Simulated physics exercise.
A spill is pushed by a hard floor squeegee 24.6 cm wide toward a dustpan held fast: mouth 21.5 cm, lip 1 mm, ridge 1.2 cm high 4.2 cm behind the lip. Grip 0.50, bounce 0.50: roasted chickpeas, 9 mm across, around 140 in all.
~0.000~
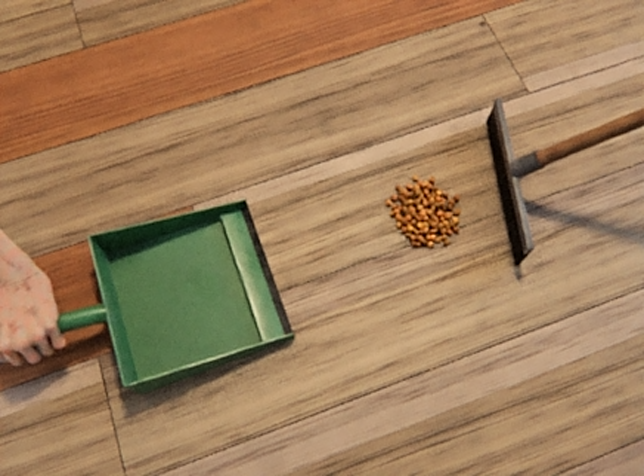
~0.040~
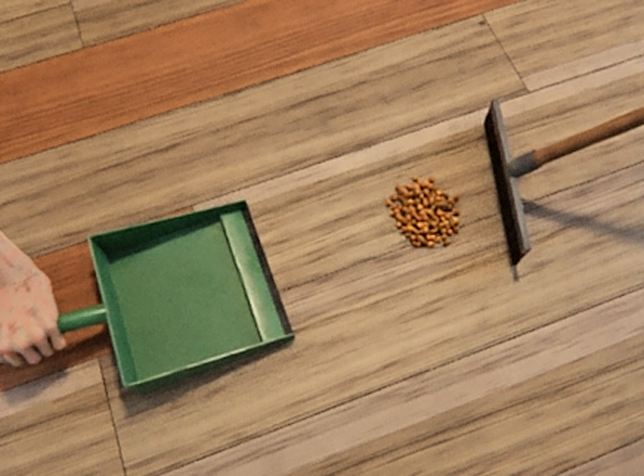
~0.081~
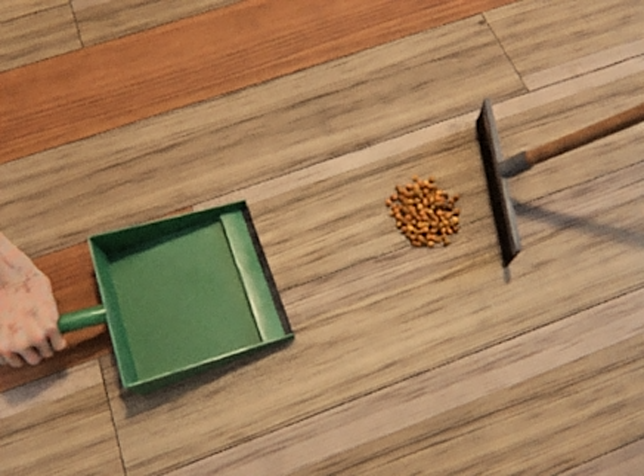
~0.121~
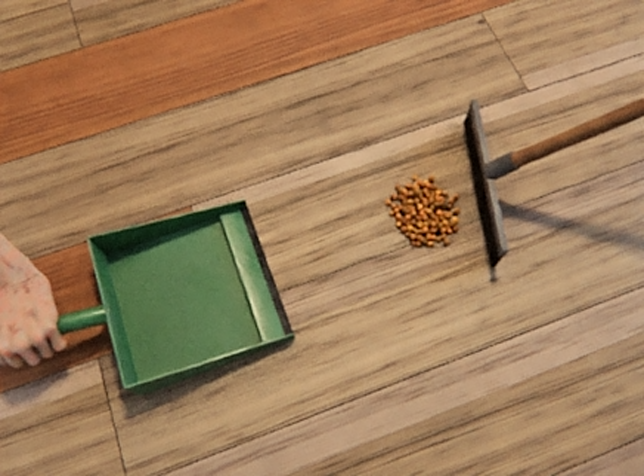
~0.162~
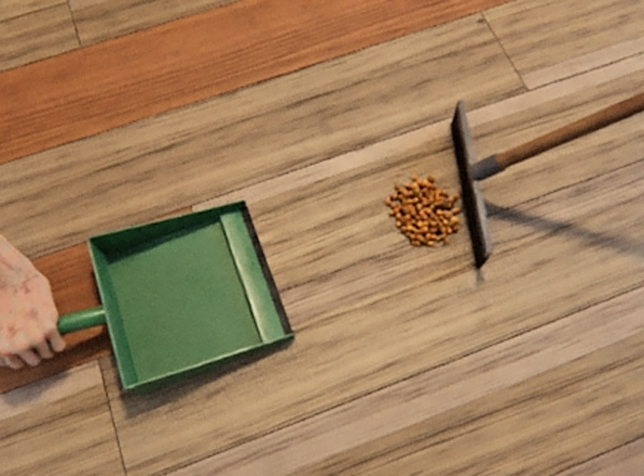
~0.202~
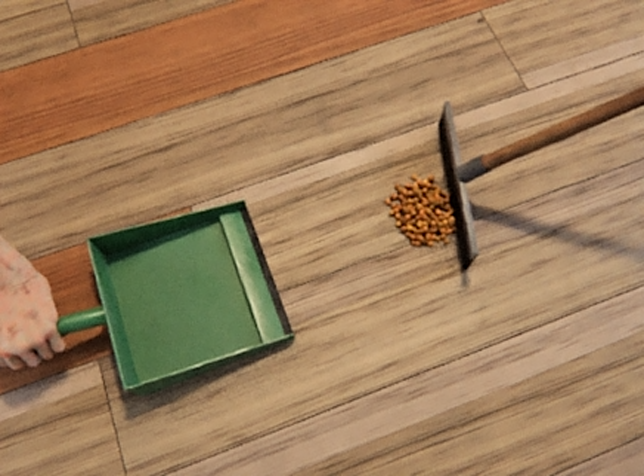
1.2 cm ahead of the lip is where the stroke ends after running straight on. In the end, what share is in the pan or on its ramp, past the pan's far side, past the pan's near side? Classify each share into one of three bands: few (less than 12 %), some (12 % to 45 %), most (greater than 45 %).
Classification: Pan - some, far side - some, near side - few.
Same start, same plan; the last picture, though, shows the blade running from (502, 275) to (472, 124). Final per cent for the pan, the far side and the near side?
You'd see pan at 0, far at 0 and near at 5.
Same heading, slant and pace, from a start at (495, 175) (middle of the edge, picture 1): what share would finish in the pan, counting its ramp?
Estimate: Near 20 %.
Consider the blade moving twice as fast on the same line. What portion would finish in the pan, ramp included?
Near 45 %.
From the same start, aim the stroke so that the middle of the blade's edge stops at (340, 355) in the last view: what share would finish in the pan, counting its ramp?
That would come to near 0 percent.
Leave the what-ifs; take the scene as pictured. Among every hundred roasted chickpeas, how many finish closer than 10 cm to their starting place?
About 0 %.
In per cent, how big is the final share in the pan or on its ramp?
It comes to close to 15 percent.
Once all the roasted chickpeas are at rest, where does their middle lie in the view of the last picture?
Centre at rest: Approx. (261, 228) px.
After 0.46 s, middle of the blade 17 cm from the lip; 0 % over the lip, far side 5 %, near side 0 %.
After 0.63 s, middle of the blade 9 cm from the lip; 0 % over the lip, far side 10 %, near side 0 %.
Then, at 0.92 s, middle of the blade 5 cm from the lip; 20 % over the lip, far side 20 %, near side 0 %.
In the end, at 1.2 s, pan 15 %, far side 20 %, near side 0 %, in front of the lip or behind the blade 65 %.
